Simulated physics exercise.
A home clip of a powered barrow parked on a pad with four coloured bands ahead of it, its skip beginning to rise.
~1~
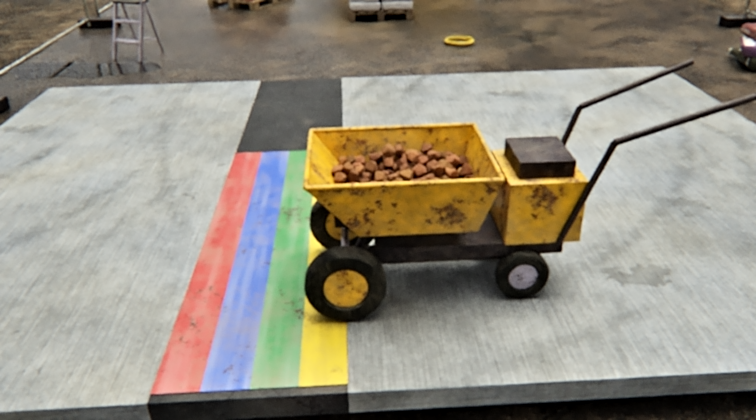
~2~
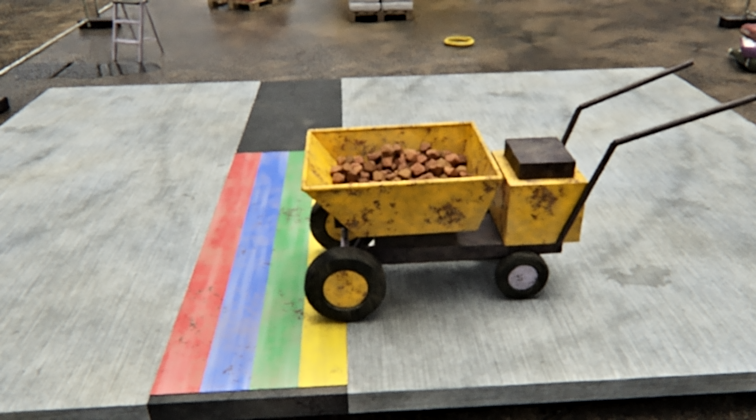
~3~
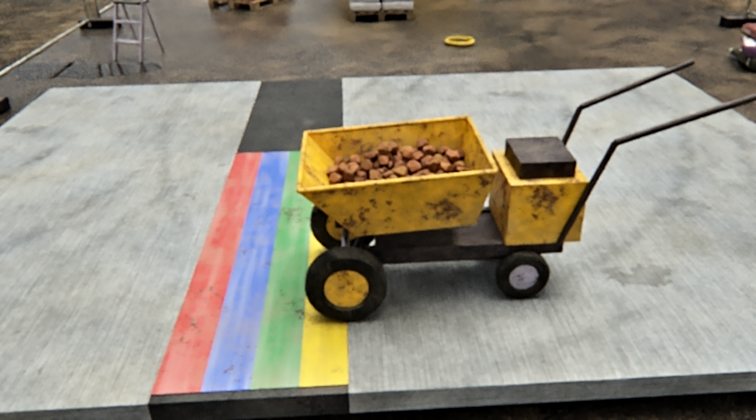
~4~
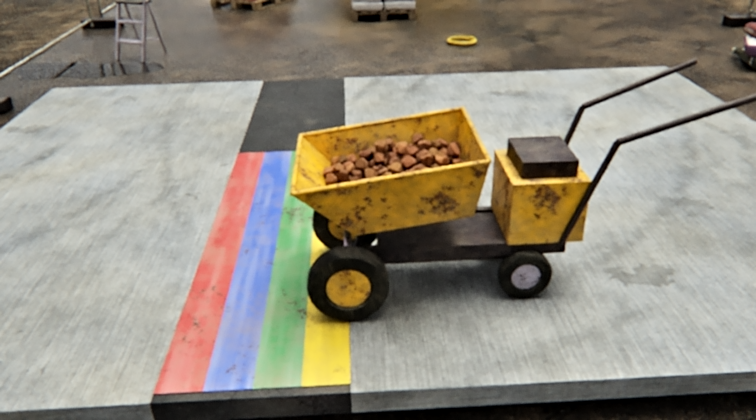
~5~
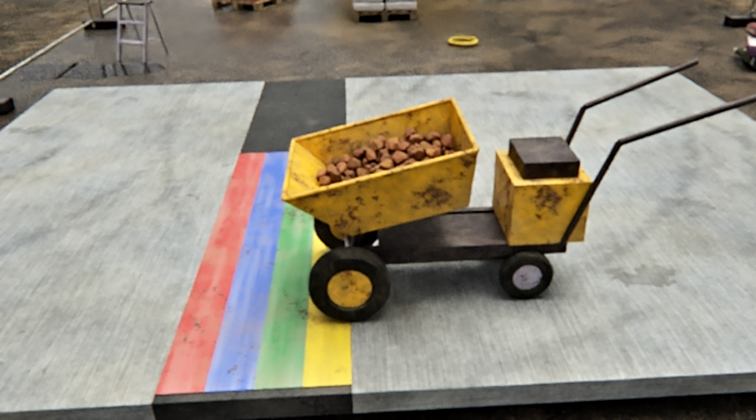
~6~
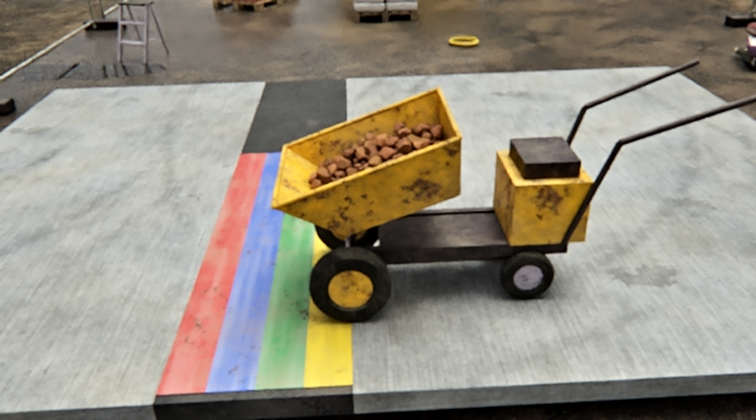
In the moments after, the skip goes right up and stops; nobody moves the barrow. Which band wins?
The red one gets the largest share.
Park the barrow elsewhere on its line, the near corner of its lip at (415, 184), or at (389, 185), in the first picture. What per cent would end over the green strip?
First some 30, then 40 per cent.
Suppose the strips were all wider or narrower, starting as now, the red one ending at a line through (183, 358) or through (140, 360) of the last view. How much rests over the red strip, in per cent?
Near 30 % and 40 %.
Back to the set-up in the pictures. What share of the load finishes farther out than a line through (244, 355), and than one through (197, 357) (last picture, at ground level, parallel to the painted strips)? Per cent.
Near 80 % and 60 %.
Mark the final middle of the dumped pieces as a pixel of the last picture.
Close to (198, 284).
Just after the last frame, skip tipped steeply; every one in the skip.
A moment on, skip tipped right over; roughly two thirds in the skip; about a tenth over the blue strip; roughly a quarter over the red strip; just a few falling; just a few off the paint.
Further on, skip tipped right over; roughly a quarter in the skip; about a tenth over the blue strip; roughly a third over the red strip; roughly a third off the paint.
When it is over, skip tipped right over; roughly a quarter in the skip; not one over the yellow strip; not one over the green strip; about a tenth over the blue strip; roughly a third over the red strip; roughly a third off the paint.
